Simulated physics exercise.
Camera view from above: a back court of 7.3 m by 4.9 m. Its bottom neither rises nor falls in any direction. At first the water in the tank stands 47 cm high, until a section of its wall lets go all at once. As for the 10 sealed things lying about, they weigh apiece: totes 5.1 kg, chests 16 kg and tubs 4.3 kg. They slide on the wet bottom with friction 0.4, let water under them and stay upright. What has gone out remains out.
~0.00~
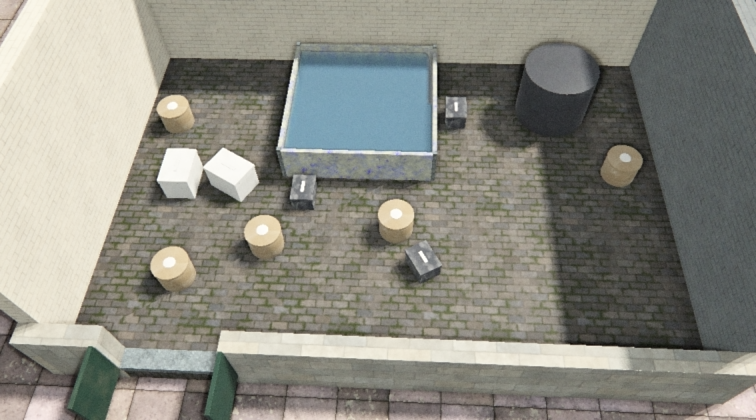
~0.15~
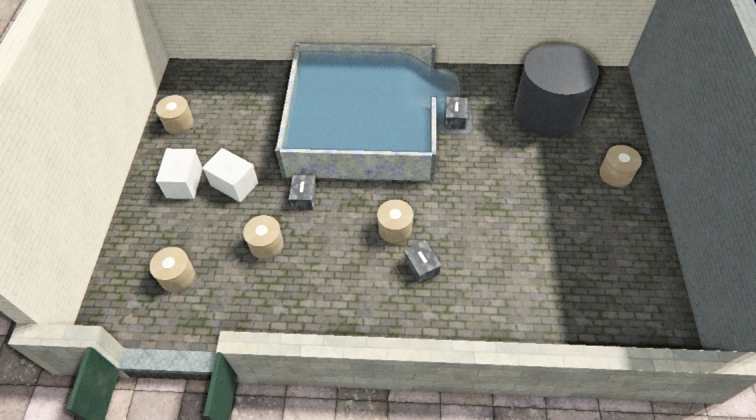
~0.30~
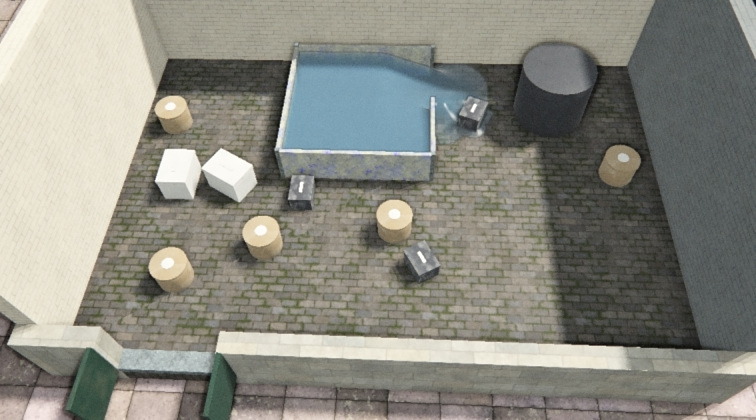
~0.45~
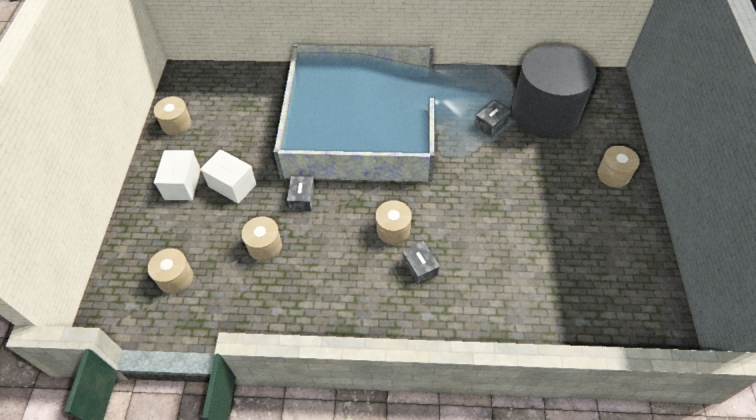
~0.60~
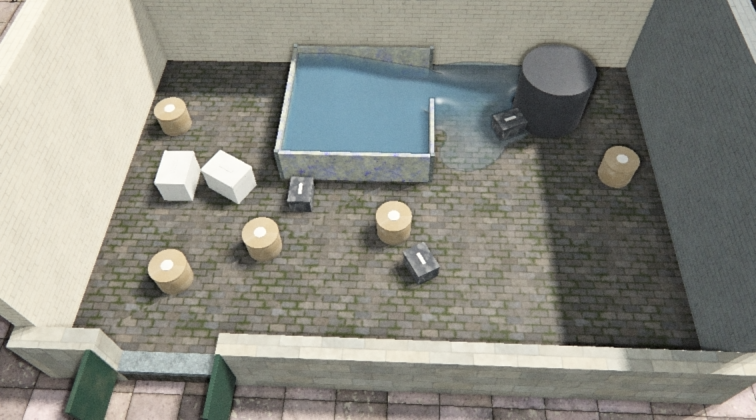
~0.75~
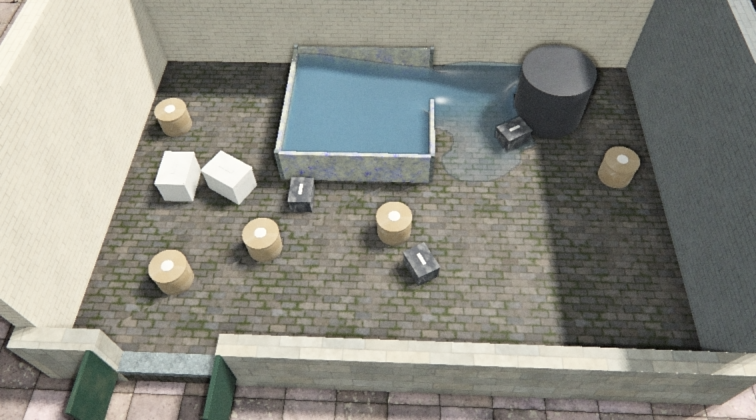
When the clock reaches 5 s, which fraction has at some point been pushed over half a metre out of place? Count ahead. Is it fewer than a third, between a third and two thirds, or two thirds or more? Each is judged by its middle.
Fewer than a third.
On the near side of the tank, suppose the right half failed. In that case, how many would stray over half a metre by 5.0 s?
Then the count would be 4.
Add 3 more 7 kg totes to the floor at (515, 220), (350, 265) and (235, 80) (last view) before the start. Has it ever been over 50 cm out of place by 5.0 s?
Reading them off in order: Clears the mark, not beyond, not beyond.
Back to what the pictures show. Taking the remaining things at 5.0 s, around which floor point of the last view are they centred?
Mean position: Approximately (327, 235).
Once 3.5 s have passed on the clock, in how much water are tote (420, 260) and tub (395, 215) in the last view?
About 1 and 1 cm.
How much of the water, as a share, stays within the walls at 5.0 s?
I'd say some 100 percent hasn't gone yet.
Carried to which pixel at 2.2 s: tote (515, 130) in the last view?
My estimate: Around (588, 244).
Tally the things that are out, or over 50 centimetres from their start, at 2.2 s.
The number comes to 1.
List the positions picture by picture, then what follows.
A tote at (456, 107), on the bottom; a tote at (423, 257) rests on the ground; water covers 4.1 m2; 0 of 10 have shifted, in the first frame.
A tote at (457, 107) rests on the ground; a tote at (422, 258) rests on the ground; water covers 4.5 m2; 0 of 10 have shifted, in the second frame.
A tote at (474, 109) rests on the ground, 28 cm from its start; a tote at (422, 258), on the bottom; water covers 5.1 m2; 1 of 10 have shifted, in the third frame.
A tote at (494, 113) rests on the ground, 58 cm from its start; a tote at (421, 258) rests on the ground; water covers 5.9 m2; 1 of 10 have shifted, in the fourth frame.
A tote at (510, 119), on the bottom, 82 cm from its start; a tote at (421, 259), on the bottom; 6.4 m2 under water; 1 of 10 have shifted, in the fifth frame.
A tote at (514, 129), on the bottom, 91 cm from its start; a tote at (421, 259) rests on the ground; 6.8 m2 under water; 1 of 10 have shifted, in the sixth frame.
After 1.1 s 1 of 10 are over 50 cm from their spots; 0 afloat.
After 2.2 s 1 of 10 are over 50 cm from their spots; 0 afloat.
After 3.5 s 2 of 10 are over 50 cm from their spots; 1 afloat.
After 5.0 s 2 of 10 are over 50 cm from their spots, and 2 have been at some point; 2 afloat.
